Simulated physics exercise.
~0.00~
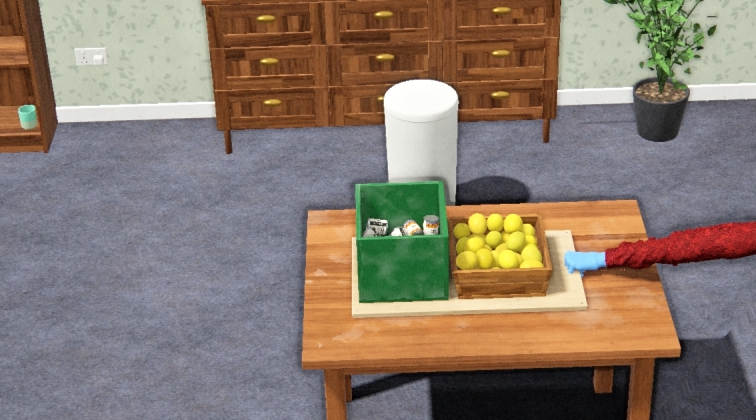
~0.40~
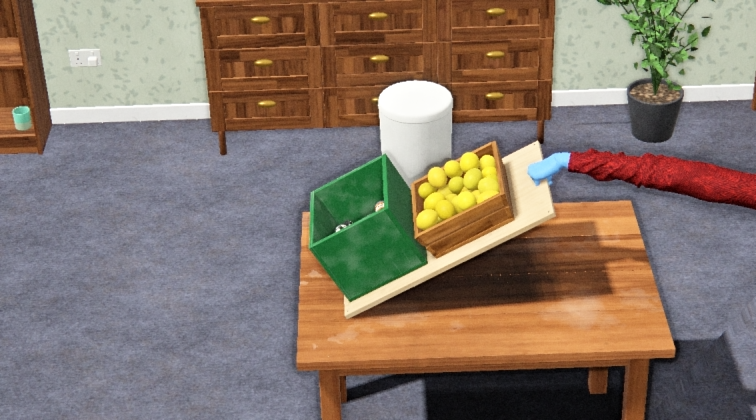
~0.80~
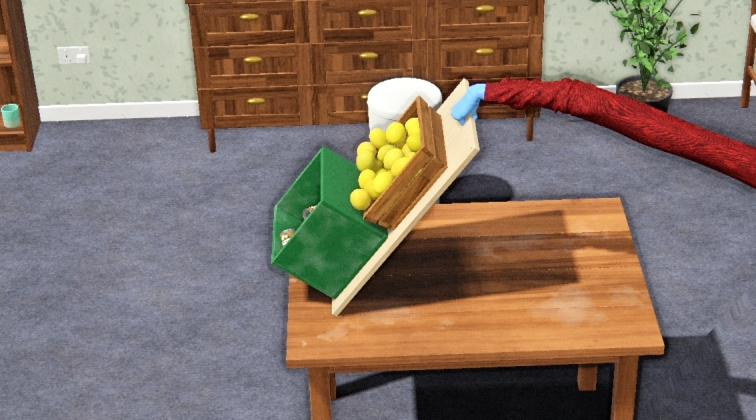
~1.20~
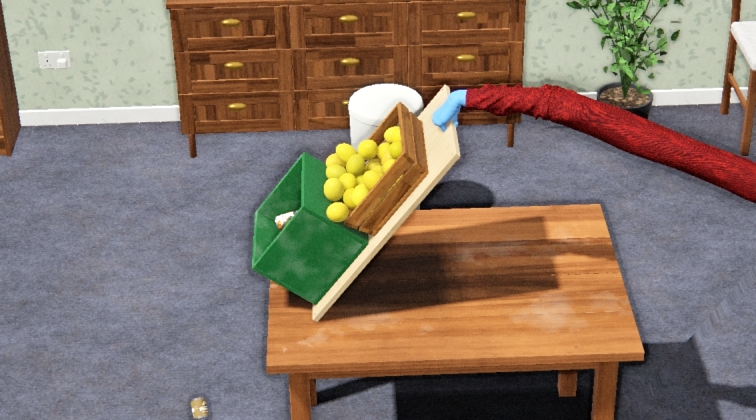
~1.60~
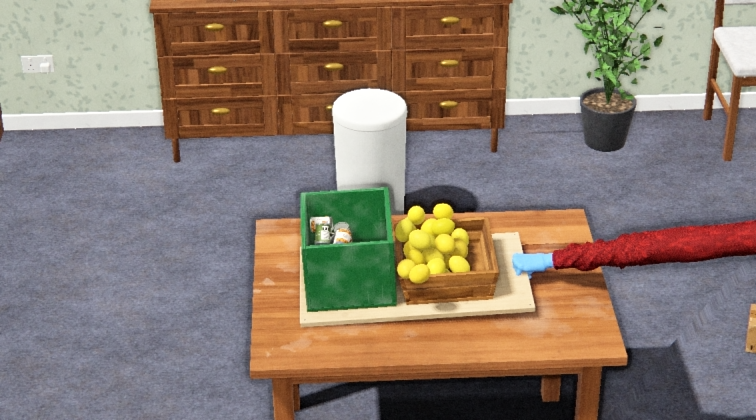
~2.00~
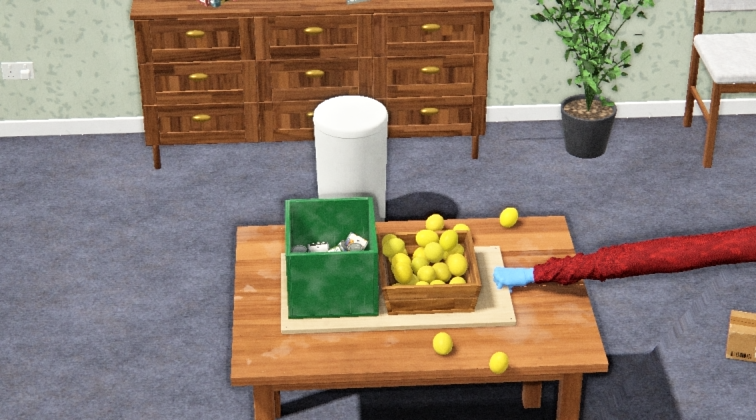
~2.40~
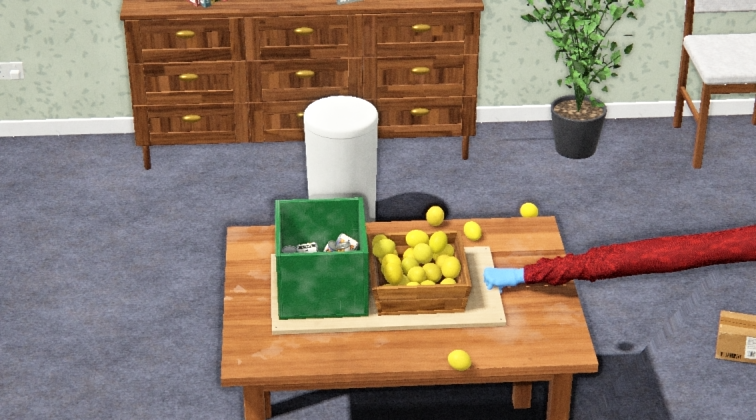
On a wooden table, a gloved hand tilts a board and lowers it, spilling lemons.
